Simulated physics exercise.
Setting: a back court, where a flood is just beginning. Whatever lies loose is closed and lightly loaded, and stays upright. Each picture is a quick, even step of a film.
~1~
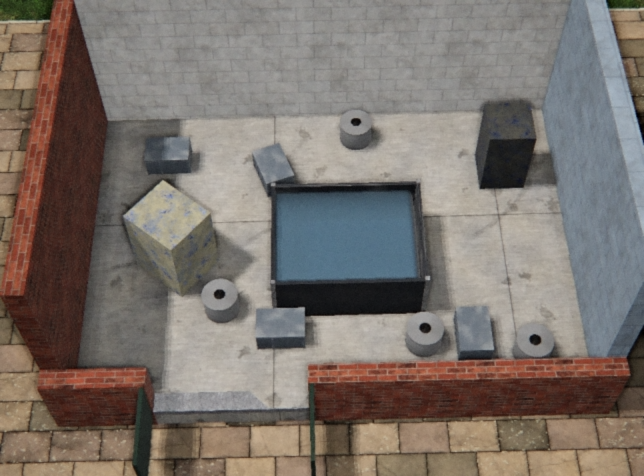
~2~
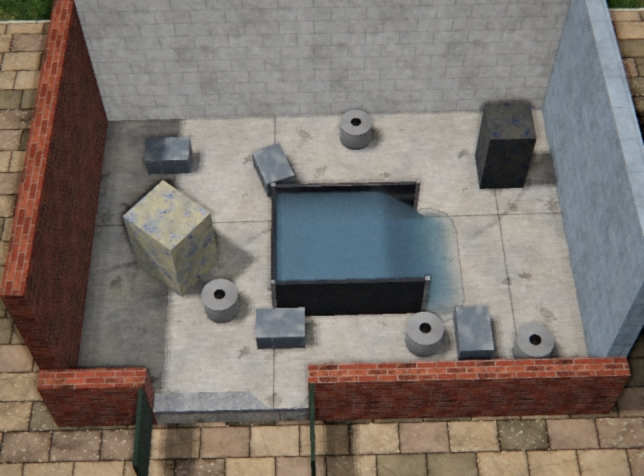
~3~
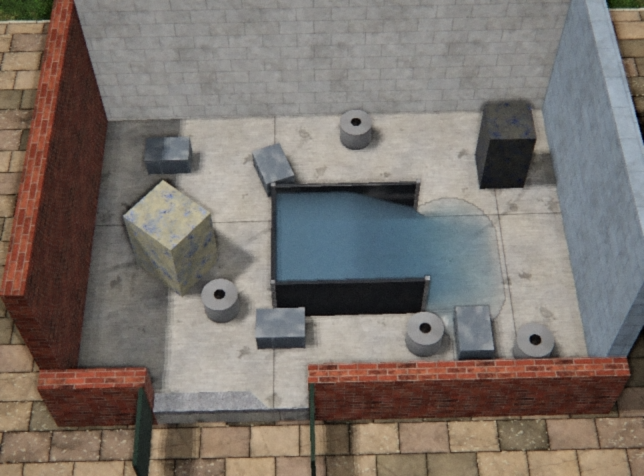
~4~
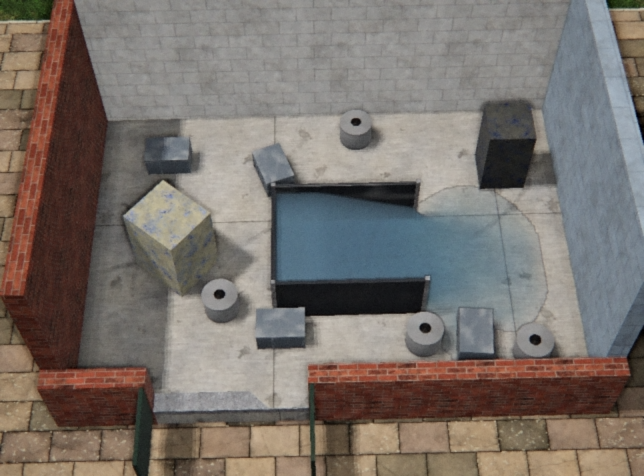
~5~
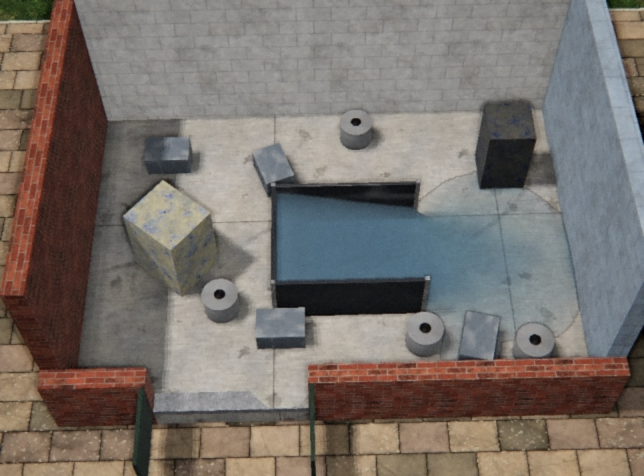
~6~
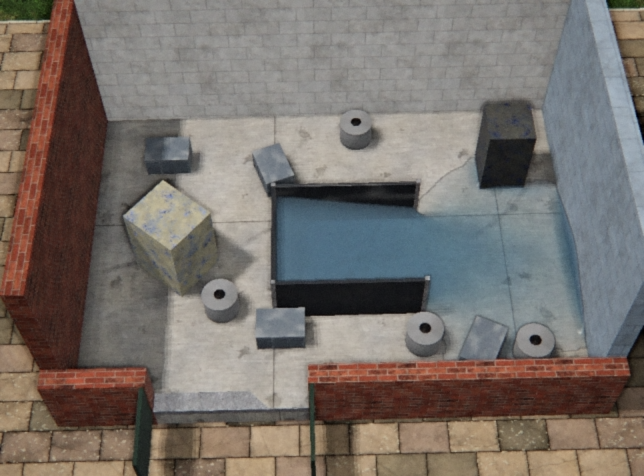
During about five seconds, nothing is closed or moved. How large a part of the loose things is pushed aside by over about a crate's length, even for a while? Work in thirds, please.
That share hits two thirds or goes past it.
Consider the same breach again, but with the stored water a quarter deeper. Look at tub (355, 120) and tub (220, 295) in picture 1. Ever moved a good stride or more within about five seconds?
Each in sequence - carried at least that far, never got there.
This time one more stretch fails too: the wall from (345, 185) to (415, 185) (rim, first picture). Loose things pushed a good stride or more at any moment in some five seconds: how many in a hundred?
I'd guess close to 60 percent.
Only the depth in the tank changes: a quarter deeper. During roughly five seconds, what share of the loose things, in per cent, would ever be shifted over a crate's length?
Estimate: Around 90 in a hundred.
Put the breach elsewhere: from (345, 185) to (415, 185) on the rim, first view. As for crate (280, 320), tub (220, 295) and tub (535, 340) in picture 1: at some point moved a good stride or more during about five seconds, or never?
Taking them in order, short of it, short of it, covered the distance.
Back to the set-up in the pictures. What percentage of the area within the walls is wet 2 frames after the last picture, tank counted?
30 in a hundred, roughly.
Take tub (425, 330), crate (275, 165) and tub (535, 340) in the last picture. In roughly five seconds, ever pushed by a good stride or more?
Going through them in order: First got well clear, second got well clear, third got well clear.
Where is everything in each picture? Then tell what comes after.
A crate at (475, 328), on the bottom; a tub at (536, 340) rests on the ground; 0 of 8 have shifted, in the first frame.
A crate at (475, 328), on the bottom; a tub at (536, 340), on the bottom; 0 of 8 have shifted, in the second frame.
A crate at (475, 328) rests on the ground; a tub at (536, 340) rests on the ground; 0 of 8 have shifted, in the third frame.
A crate at (477, 330), on the bottom, close to its start; a tub at (536, 340) rests on the ground; 0 of 8 have shifted, in the fourth frame.
A crate at (480, 335) rests on the ground, close to its start; a tub at (536, 340), on the bottom; 1 of 8 have shifted, in the fifth frame.
A crate at (484, 342), on the bottom, close to its start; a tub at (536, 340) rests on the ground; 1 of 8 have shifted, in the sixth frame.
A moment on, 0 of 8 are well off their spots; 0 afloat.
Next, 0 of 8 are well off their spots; 1 afloat.
Later, 5 of 8 are well off their spots; 4 afloat.
In the end, 6 of 8 are well off their spots, and 6 have been at some point; 4 afloat.
